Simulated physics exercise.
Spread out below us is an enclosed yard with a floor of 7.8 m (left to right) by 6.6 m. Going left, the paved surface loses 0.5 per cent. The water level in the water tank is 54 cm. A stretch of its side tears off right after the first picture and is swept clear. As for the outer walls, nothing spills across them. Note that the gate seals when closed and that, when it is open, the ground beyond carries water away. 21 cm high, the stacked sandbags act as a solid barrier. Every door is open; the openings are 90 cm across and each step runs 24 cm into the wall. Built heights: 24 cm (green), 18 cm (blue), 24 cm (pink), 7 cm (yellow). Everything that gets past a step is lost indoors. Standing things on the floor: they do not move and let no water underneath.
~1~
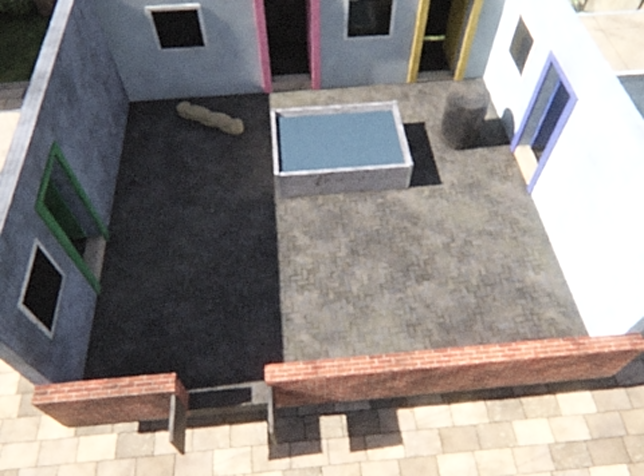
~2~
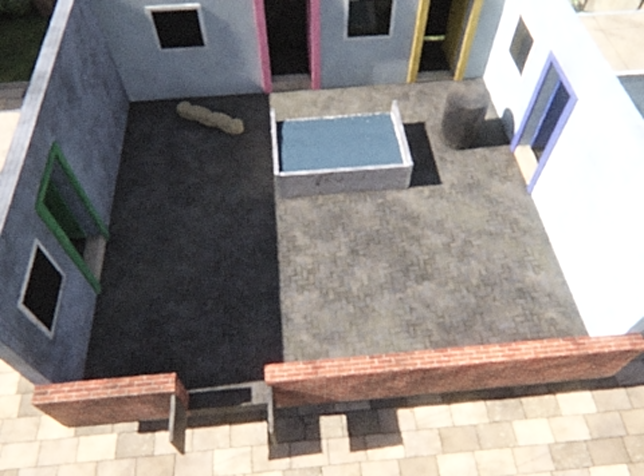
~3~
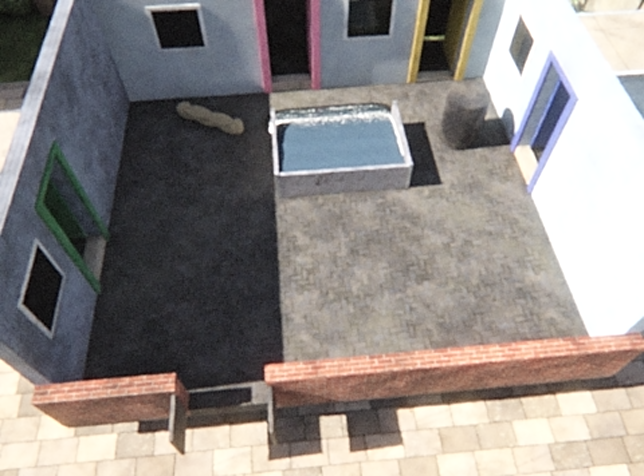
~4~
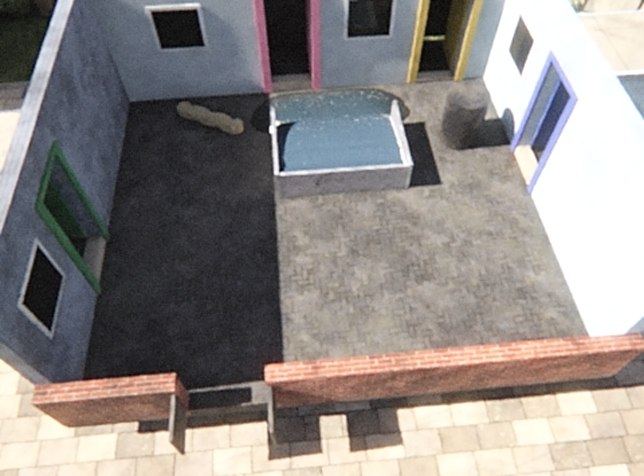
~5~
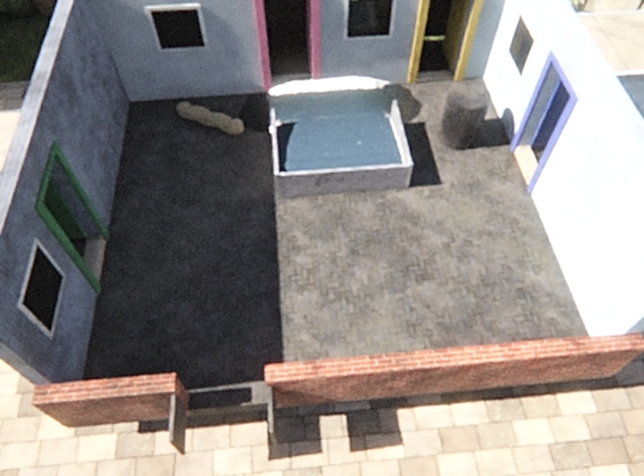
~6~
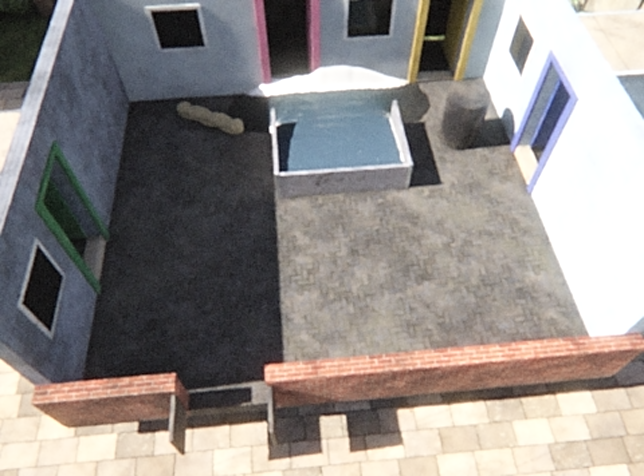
The video shows a walled yard with a raised rectangular water tank and brightly framed doorways; the tank's far side disappears, and water pours out behind it, spreading over the paving toward the back wall as whitish foam appears.
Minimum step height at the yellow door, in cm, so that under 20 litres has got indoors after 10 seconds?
Approx. 9 cm.
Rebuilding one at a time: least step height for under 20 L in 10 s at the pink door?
At pink, roughly 32 cm.
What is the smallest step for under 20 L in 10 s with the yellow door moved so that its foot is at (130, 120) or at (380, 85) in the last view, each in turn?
About 19 cm, then about 25 cm.
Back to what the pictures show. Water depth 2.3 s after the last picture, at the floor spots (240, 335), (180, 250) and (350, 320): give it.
Depths in order: 0 / 0 / 0 cm.
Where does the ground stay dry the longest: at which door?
The green door.
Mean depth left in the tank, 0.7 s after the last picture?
About 24 centimetres on average.
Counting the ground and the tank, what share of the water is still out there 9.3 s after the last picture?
I'd estimate some 92 in a hundred.
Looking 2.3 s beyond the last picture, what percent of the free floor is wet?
About 25 per cent.
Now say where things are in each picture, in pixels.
The first picture shows still water, 54 cm deep, in the water tank at (339, 140); the yellow door at (443, 41) is dry.
In the second picture, the front is at a hidden place, 0.2 m from the gap on the far side; 0.4 m2 of floor is wet, 54 cm left at the back.
In the third picture, water pours out on the far side and has run 0.7 m, to a hidden place; about 11 cm deep outside, 54 cm at the back.
In the fourth picture, water pours out on the far side and has run 1.2 m, to (292, 95); about 9 cm deep outside, 53 cm at the back.
In the fifth picture, the gap is on the far side, the front 1.4 m out at (293, 81); the back of the water tank holds 46 cm.
In the sixth picture, water pours out on the far side and has run 1.5 m, to (413, 83); about 11 cm deep outside, 46 cm at the back; the yellow door at (443, 41), 2.8 m from the gap, is still 0.5 m from the nearest water.
Then, 0.7 s after the last picture water covers 10 % of the floor, deepest (40 cm) near (330, 96); 9 cm at the yellow door, 0 litres in over its 7 cm step.
Then, 2.3 s after the last picture water covers 25 % of the floor, deepest (32 cm) near (214, 99); 9 cm at the yellow door, 9 litres in over its 7 cm step.
Then, 9.3 s after the last picture water covers 90 % of the floor, deepest (9 cm) near (214, 116); 7 cm at the yellow door, 41 litres in over its 7 cm step.
At the yellow door as built, the water peaked near 13 cm, 4.3 s after the last picture.
Run again over the same 10 s with other heights there, 43 litres in over 7 cm, 7 litres over 11.5 cm. The limit of 20 litres is kept from about 9 cm up.
